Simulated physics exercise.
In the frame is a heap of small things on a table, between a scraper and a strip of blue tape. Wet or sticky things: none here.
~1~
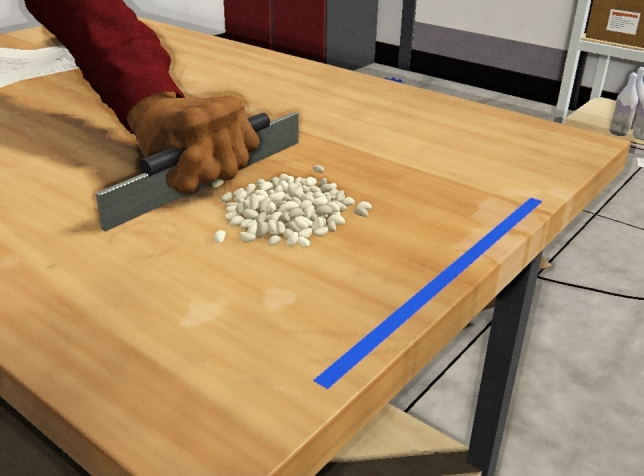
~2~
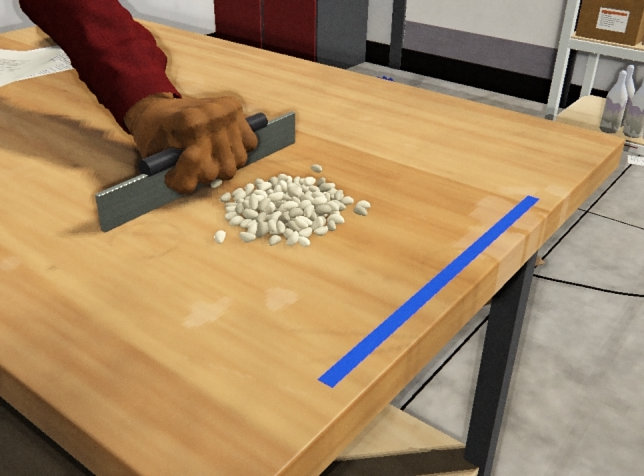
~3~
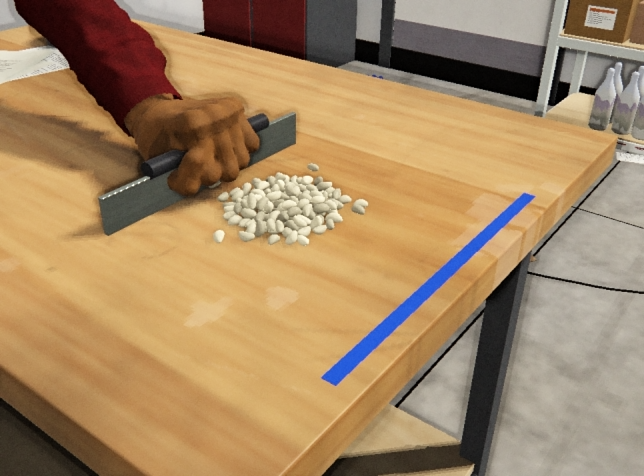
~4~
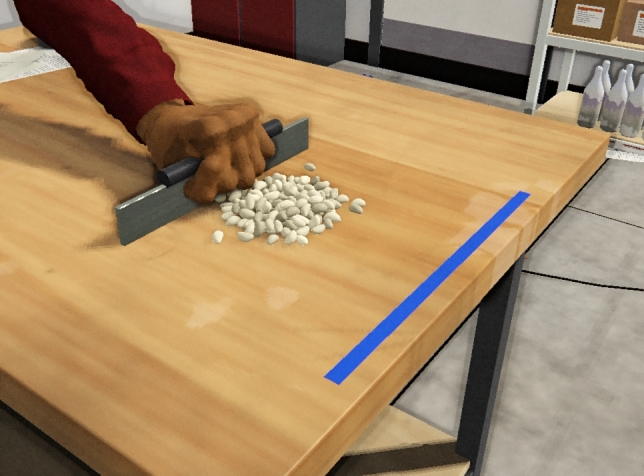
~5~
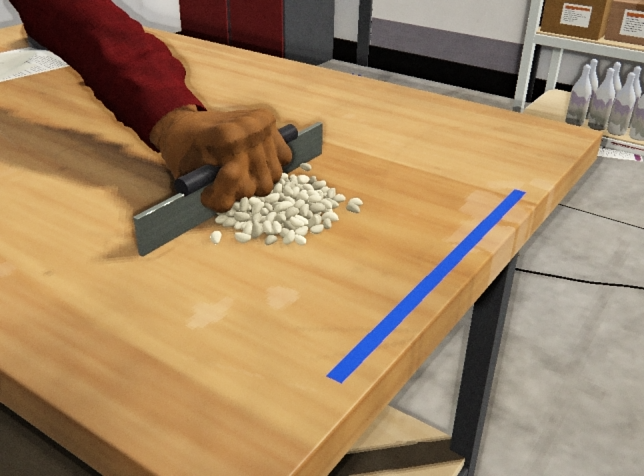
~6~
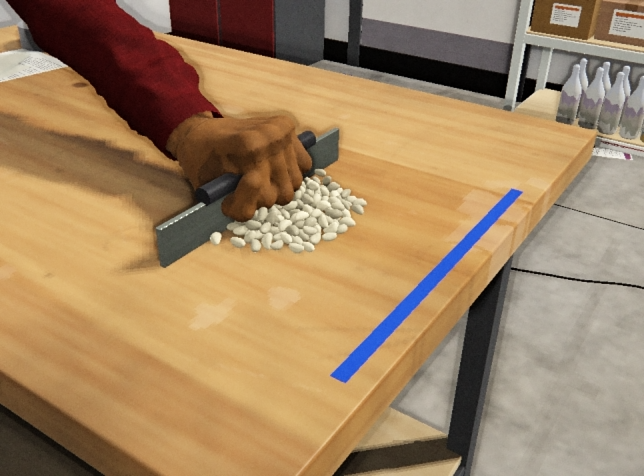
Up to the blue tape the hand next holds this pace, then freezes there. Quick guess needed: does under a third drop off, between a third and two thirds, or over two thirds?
My guess is over two thirds.
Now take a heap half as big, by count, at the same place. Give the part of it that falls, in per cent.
I'd expect around 80 per cent.
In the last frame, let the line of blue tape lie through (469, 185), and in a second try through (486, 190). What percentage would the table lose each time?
Roughly 20 per cent the first time and 40 per cent the second.
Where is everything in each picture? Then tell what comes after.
The first picture shows scraper (118, 204), at rest; blue tape (529, 206), right by the edge; edge at (472, 289); the heap (289, 211), white beans.
The second picture shows scraper (117, 205), at rest.
The third picture shows scraper (120, 207); the heap (286, 209).
The fourth picture shows scraper (137, 217).
The fifth picture shows scraper (155, 226); the heap (285, 210), about a tenth pushed along.
The sixth picture shows scraper (176, 237); blue tape (511, 197); edge at (469, 280); the heap (291, 211), almost all pushed along.
Just after the last frame, scraper still moving, near (354, 201); heap all on the table, its front near (434, 264).
A moment on, scraper stopped at the blue tape; heap roughly two thirds over the edge.
Further on, scraper stopped at the blue tape; heap the larger part over the edge.
When it is over, scraper stopped at the blue tape; heap the larger part over the edge.
